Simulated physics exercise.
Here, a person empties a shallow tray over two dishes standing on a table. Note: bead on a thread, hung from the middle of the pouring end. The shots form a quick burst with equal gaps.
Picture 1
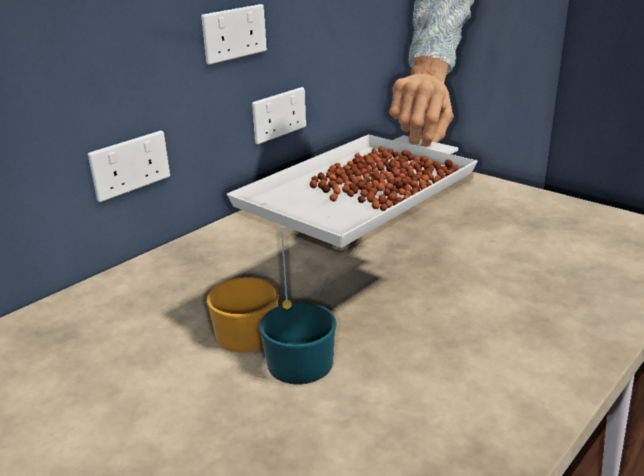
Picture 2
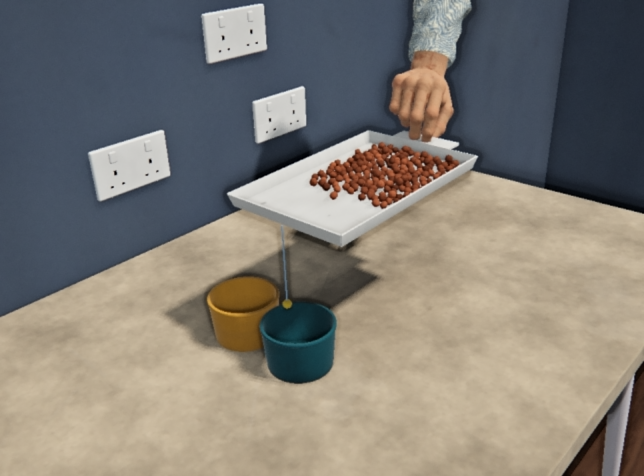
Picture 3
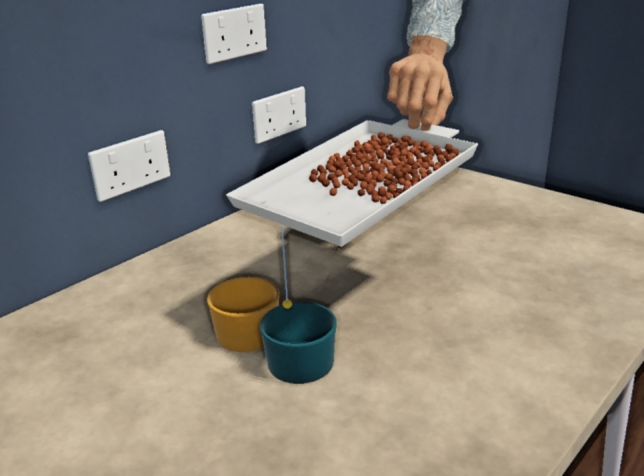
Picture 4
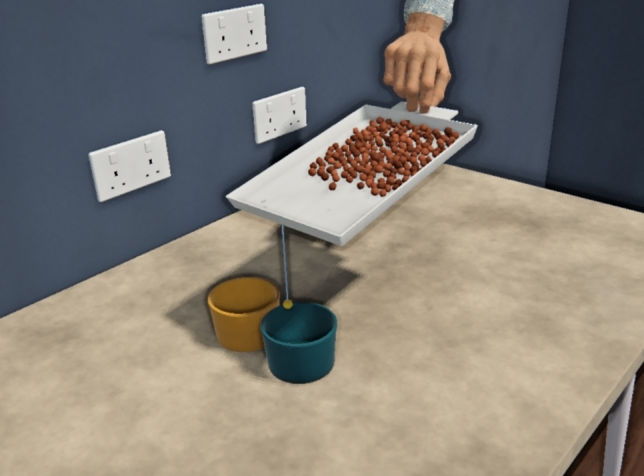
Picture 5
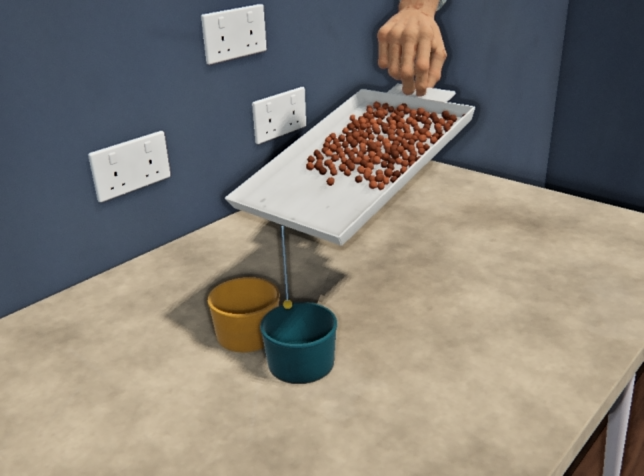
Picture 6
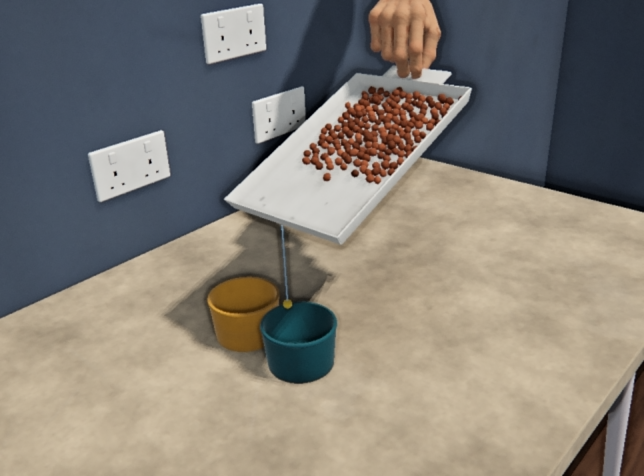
On a table against a dark blue wall, a hand raised the far end of a white tray of small reddish-brown balls, steadily steepening it above an orange dish and a teal one.
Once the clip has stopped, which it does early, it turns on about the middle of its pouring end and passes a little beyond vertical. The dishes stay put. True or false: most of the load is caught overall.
False - less than half is caught.
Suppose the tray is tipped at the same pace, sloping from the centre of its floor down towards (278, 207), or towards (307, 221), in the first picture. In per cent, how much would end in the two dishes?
Respectively close to 40 and 10 in a hundred.
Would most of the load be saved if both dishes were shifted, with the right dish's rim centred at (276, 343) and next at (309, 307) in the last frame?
Try 1: In excess of half; try 2: Not up to half.
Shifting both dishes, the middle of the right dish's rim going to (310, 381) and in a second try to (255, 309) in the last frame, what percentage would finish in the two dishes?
I'd say about 40 percent, followed by about 30 percent.
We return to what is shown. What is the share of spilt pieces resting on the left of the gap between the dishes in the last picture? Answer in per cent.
It works out at some 80 percent.
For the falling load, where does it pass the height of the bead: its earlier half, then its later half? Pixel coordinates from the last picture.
Roughly (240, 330) first, then roughly (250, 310).
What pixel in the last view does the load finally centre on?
The centre settles at about (232, 383).
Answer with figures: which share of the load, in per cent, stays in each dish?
20 per cent goes to the left dish and 10 per cent to the right dish.
Just after the last frame, tray tipped steeply; roughly two thirds on the tray; just a few outside both; roughly a third in the air.
A moment on, tray tipped past a quarter turn; roughly a quarter on the tray; just a few in the right dish; about a tenth in the left dish; roughly half outside both; roughly a quarter in the air.
Further on, tray tipped past a quarter turn; about a tenth in the right dish; about a tenth in the left dish; the larger part outside both.
When it is over, tray tipped past a quarter turn; about a tenth in the right dish; about a tenth in the left dish; the larger part outside both.
